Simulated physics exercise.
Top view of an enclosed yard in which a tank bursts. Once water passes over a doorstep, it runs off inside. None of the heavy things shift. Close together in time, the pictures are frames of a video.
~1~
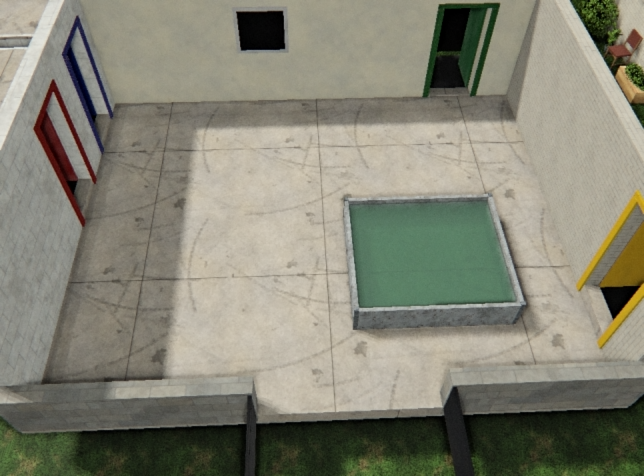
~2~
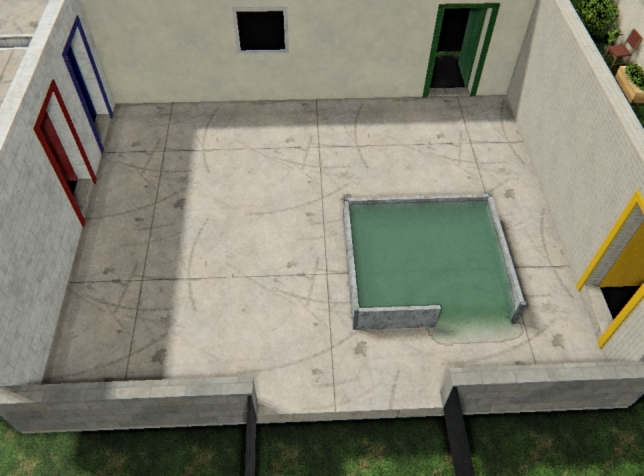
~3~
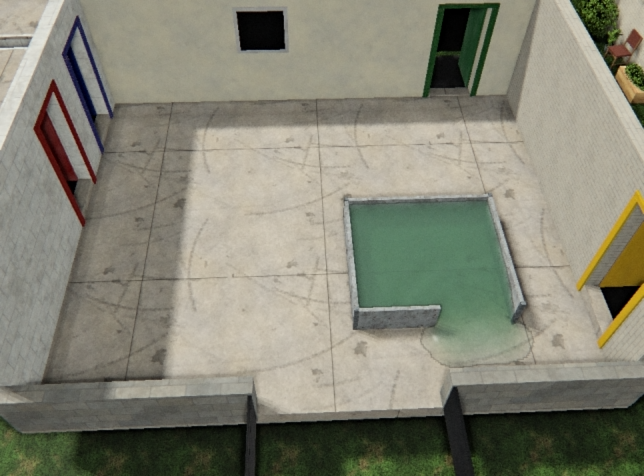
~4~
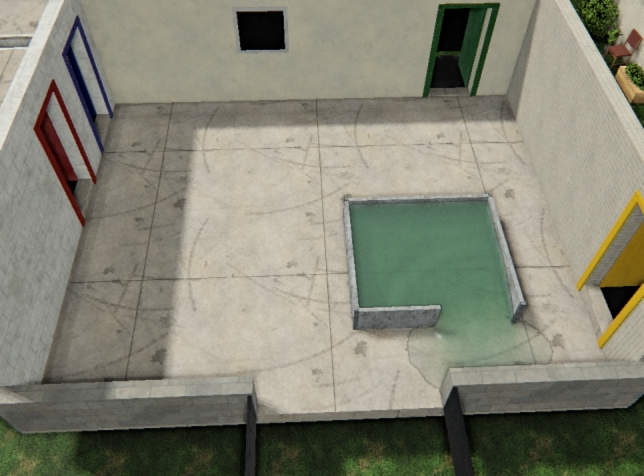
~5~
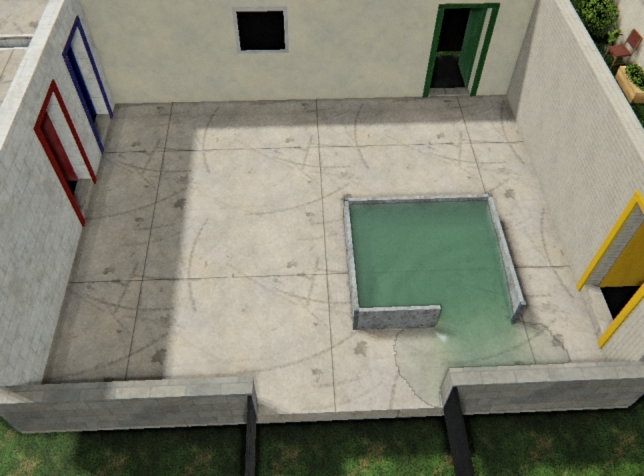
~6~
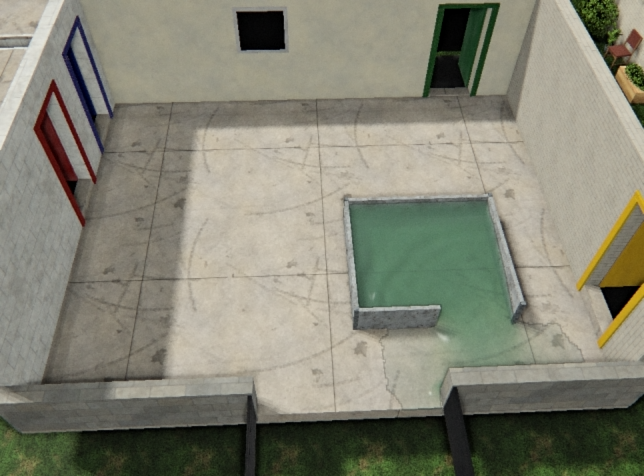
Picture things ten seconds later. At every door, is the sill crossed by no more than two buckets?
The blue door: Yes, it stays at two or less. The green door: No, more than that crosses. The red door: Yes, it stays at two or less. The yellow door: Yes, it stays at two or less.
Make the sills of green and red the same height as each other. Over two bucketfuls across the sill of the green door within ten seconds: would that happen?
My guess is that green doesn't reach the mark.
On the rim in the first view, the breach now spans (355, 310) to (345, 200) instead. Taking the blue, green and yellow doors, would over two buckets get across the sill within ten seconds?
The blue door remains within the limit, the green door remains within the limit and the yellow door remains within the limit.
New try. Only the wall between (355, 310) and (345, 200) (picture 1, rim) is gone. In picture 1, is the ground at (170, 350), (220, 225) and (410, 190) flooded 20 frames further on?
Submerged, submerged, unwetted.
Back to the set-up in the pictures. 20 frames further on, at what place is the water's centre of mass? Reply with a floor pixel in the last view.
Near pixel (447, 293).
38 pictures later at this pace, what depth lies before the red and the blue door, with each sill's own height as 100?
Respectively about 0 and 0 per cent.
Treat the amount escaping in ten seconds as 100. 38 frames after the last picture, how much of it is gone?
Working it through, I arrive at 60 per cent.
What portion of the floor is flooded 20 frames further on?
Around 30 percent of it.
A moment on, water covers 5 % of the floor; the blue door not reached, the green door not reached, the red door not reached, the yellow door not reached.
Next, water covers 15 % of the floor; the blue door not reached, the green door not reached, the red door not reached, the yellow door wet at the sill, nothing in.
Then, water covers 30 % of the floor; the blue door not reached, the green door not reached, the red door not reached, the yellow door under two buckets in.
Later, water covers 45 % of the floor; the blue door not reached, the green door over two buckets in, the red door not reached, the yellow door under two buckets in.
In the end, water covers 75 % of the floor; the blue door not reached, the green door far over two buckets in, the red door wet at the sill, nothing in, the yellow door under two buckets in.
